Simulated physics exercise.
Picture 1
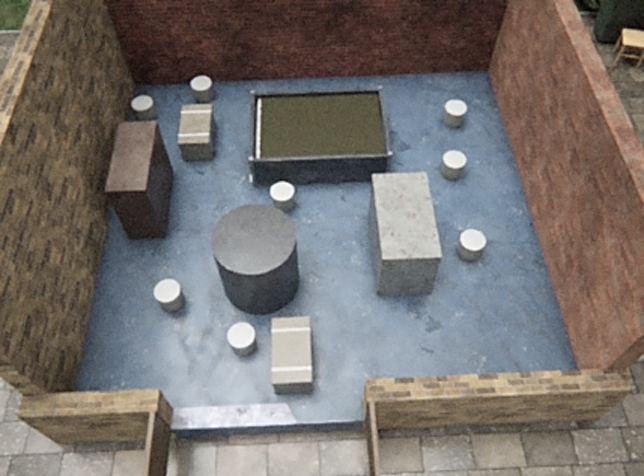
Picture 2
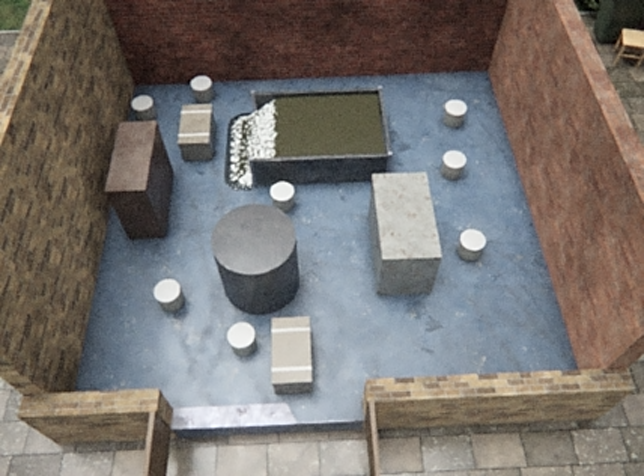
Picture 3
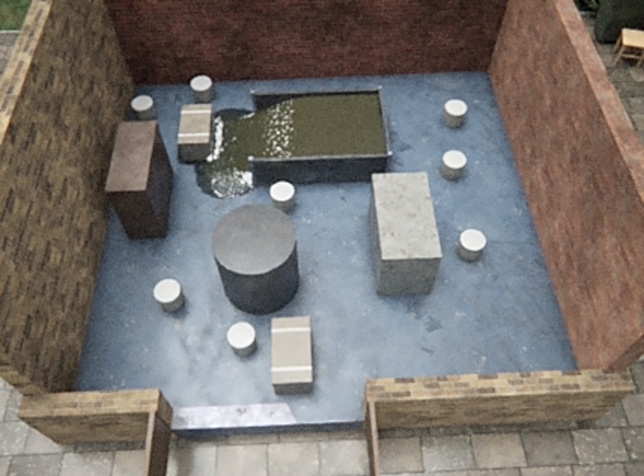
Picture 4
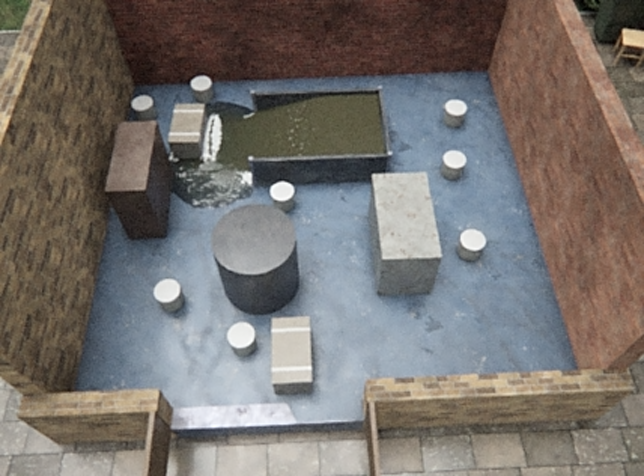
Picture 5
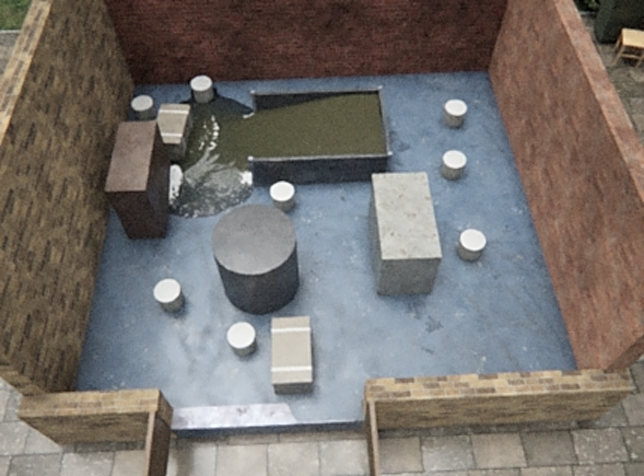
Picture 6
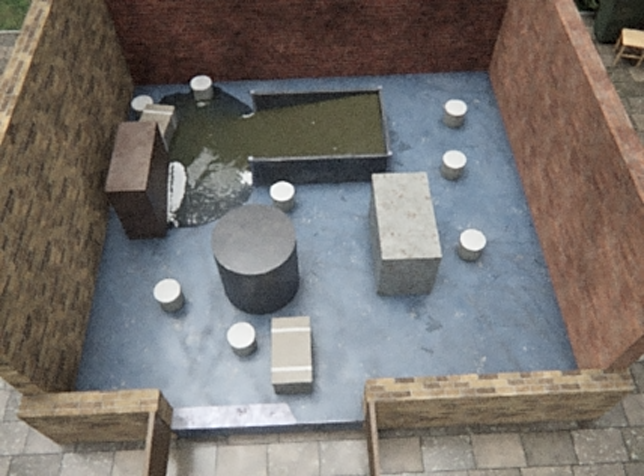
In a walled courtyard with a wet-looking blue floor, murky water burst from the left end of a dark tank, spread across the ground and pushed a pale trunk left, partly behind a brown block.
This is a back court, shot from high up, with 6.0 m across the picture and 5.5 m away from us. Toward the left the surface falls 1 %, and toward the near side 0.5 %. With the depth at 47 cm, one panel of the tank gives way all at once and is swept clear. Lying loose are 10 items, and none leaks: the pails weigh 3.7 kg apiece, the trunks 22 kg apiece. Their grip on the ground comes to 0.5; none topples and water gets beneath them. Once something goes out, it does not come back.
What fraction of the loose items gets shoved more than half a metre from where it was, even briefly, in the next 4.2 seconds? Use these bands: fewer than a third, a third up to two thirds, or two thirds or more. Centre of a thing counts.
It falls in a third up to two thirds.
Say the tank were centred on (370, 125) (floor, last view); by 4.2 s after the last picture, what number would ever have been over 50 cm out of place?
Then 4.
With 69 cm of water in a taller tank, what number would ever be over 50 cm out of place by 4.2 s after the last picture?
4.
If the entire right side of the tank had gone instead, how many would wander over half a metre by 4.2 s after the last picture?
Count: 4.
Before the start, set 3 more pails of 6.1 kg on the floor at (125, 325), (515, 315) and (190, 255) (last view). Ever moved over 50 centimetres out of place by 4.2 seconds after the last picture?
In the order asked: Farther than that, not as far, farther than that.
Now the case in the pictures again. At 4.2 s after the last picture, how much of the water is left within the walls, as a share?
Around 94 % of the water.
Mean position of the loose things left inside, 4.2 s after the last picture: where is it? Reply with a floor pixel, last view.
I'd say about (367, 201) in the last view.
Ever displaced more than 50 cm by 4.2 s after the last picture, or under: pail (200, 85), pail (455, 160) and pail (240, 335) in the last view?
In order: Farther, not as far and not as far.
Then, 0.4 s after the last picture 1 of 10 are over 50 cm from their spots; 0 afloat.
Then, 1.5 s after the last picture 3 of 10 are over 50 cm from their spots; 3 afloat.
Then, 2.8 s after the last picture 4 of 10 are over 50 cm from their spots; 4 afloat.
Then, 4.2 s after the last picture 4 of 10 are over 50 cm from their spots, and 4 have been at some point; 2 afloat.
